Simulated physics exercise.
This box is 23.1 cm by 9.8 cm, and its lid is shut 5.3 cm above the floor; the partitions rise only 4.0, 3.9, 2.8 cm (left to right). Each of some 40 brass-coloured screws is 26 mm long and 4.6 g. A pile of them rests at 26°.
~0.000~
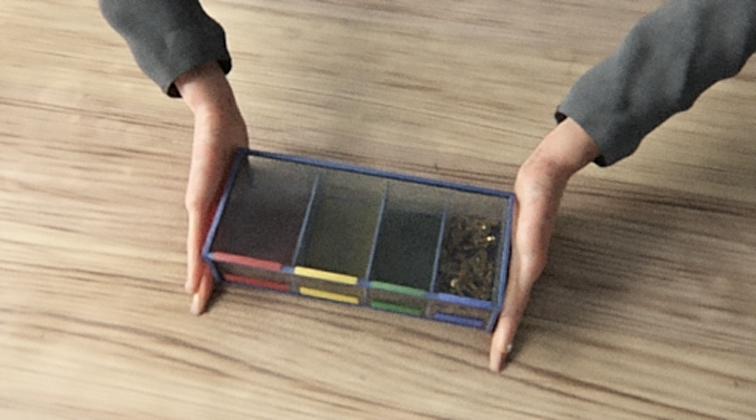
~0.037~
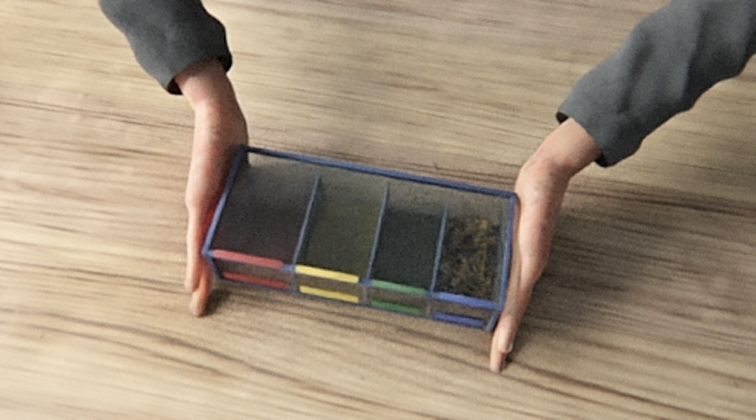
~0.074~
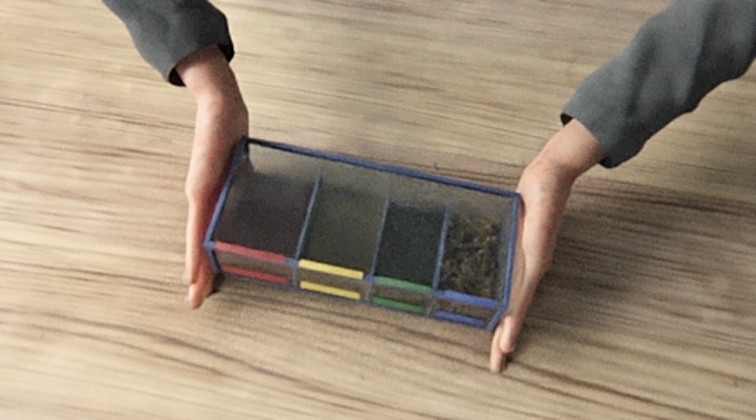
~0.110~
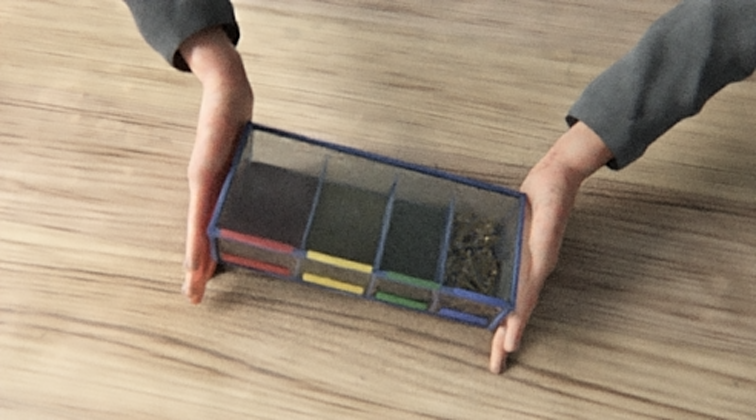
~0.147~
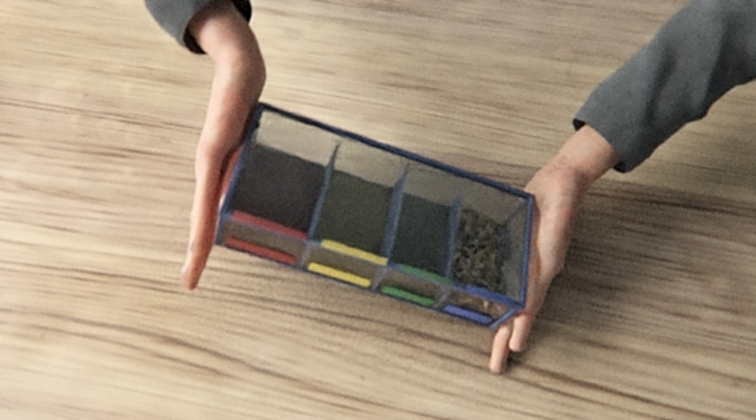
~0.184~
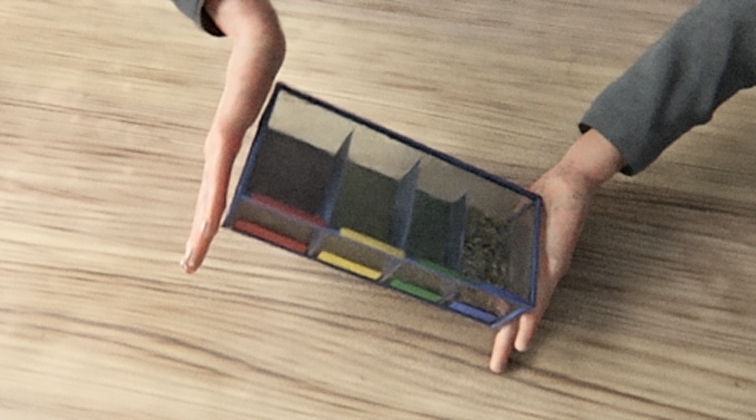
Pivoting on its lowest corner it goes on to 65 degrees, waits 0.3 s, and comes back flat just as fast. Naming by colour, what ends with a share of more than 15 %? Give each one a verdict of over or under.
At the end, red compartment: Stays behind the line; blue compartment: Crosses the line; green compartment: Stays behind the line; yellow compartment: Stays behind the line.
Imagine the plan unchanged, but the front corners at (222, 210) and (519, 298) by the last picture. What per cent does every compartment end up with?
Final per cent - red: 0; blue: 100; green: 0; yellow: 0.
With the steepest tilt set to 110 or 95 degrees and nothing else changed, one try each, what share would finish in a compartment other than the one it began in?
Some 0 and some 0 per cent, respectively.
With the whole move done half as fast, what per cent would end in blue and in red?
Blue 100; red 0.
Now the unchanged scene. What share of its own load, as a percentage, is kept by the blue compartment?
Roughly 100 per cent.
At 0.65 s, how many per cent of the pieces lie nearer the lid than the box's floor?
I'd say around 0 percent of the pieces.
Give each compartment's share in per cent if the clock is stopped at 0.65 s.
Red 0 %, blue 100 %, green 0 %, yellow 0 %.
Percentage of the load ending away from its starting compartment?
About 0 per cent.
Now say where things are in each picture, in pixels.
Box tilt 0 degrees, front corners at (209, 253) and (497, 306); blue 100 %, in the first frame.
Box tilt 1 degrees, front corners at (209, 251) and (499, 306), in the second frame.
Box tilt 4 degrees, front corners at (210, 243) and (503, 305), lowest corner right back, in the third frame.
Box tilt 10 degrees, front corners at (214, 230) and (510, 304), lowest corner right back, in the fourth frame.
Box tilt 17 degrees, front corners at (226, 212) and (520, 304), lowest corner right back, in the fifth frame.
Box tilt 24 degrees, front corners at (244, 193) and (530, 304), lowest corner right back; blue 100 %. The box's pace is about 195 degrees a second, in the sixth frame.
After 0.65 s, tilt 65 degrees; blue 100 %.
Then, at 0.95 s, tilt 39 degrees; blue 100 %.
After 1.36 s, tilt 0 degrees; blue 100 %.
At rest (1.8 s), red 0 %, blue 100 %, green 0 %, yellow 0 %.
